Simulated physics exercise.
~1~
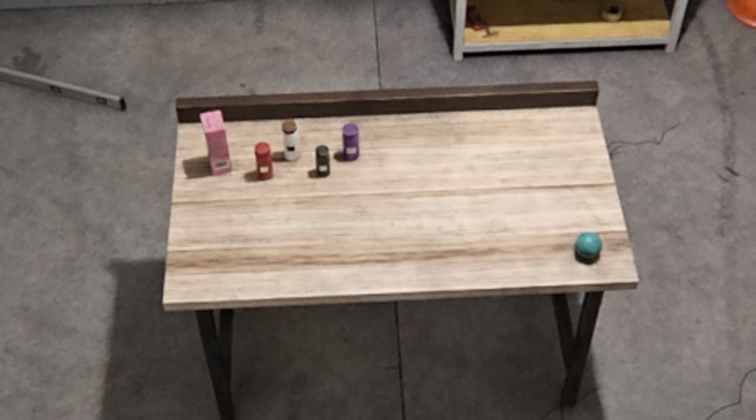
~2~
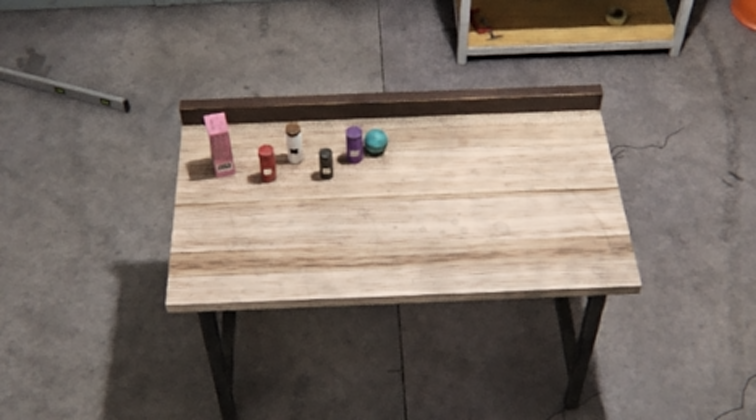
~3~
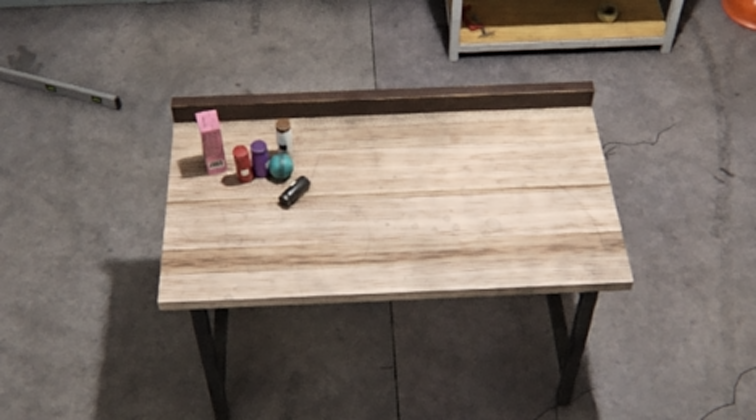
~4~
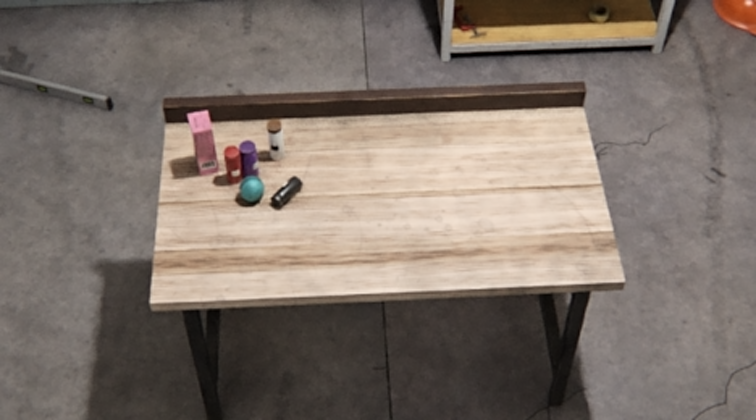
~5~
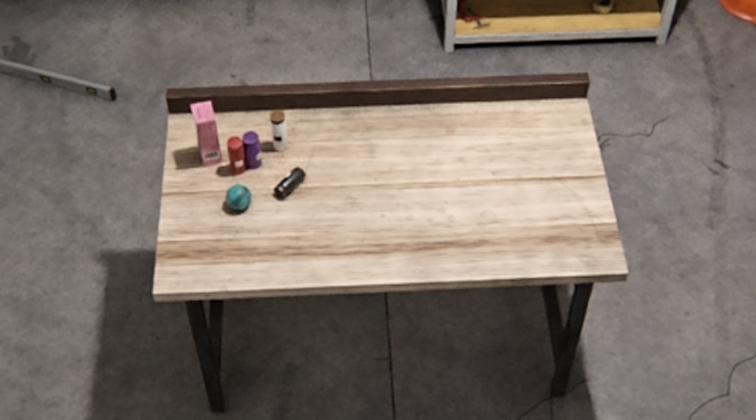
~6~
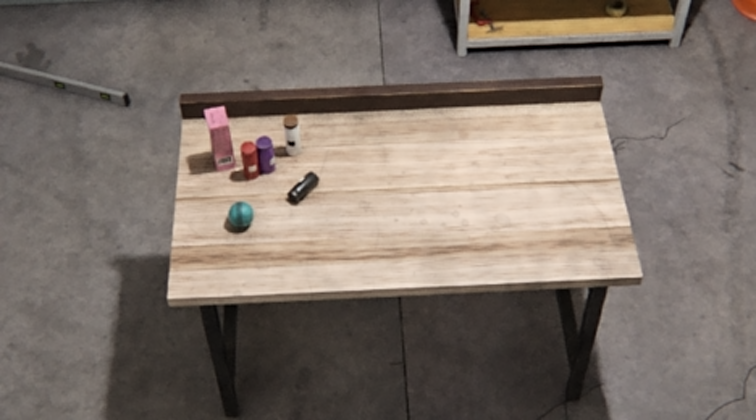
On a wooden table standing on a grey concrete floor, a pink carton and four small shakers, red, white, black and purple, stand near the far left, while a turquoise ball sits close to the right edge. The ball crosses the table toward the raised strip at the back and comes up beside the purple shaker. It then moves left among the shakers, and the purple one shifts left beside the red one, which moves slightly, while the black one topples. The ball drifts slowly toward the near left, leaving the black shaker lying down and the others upright.
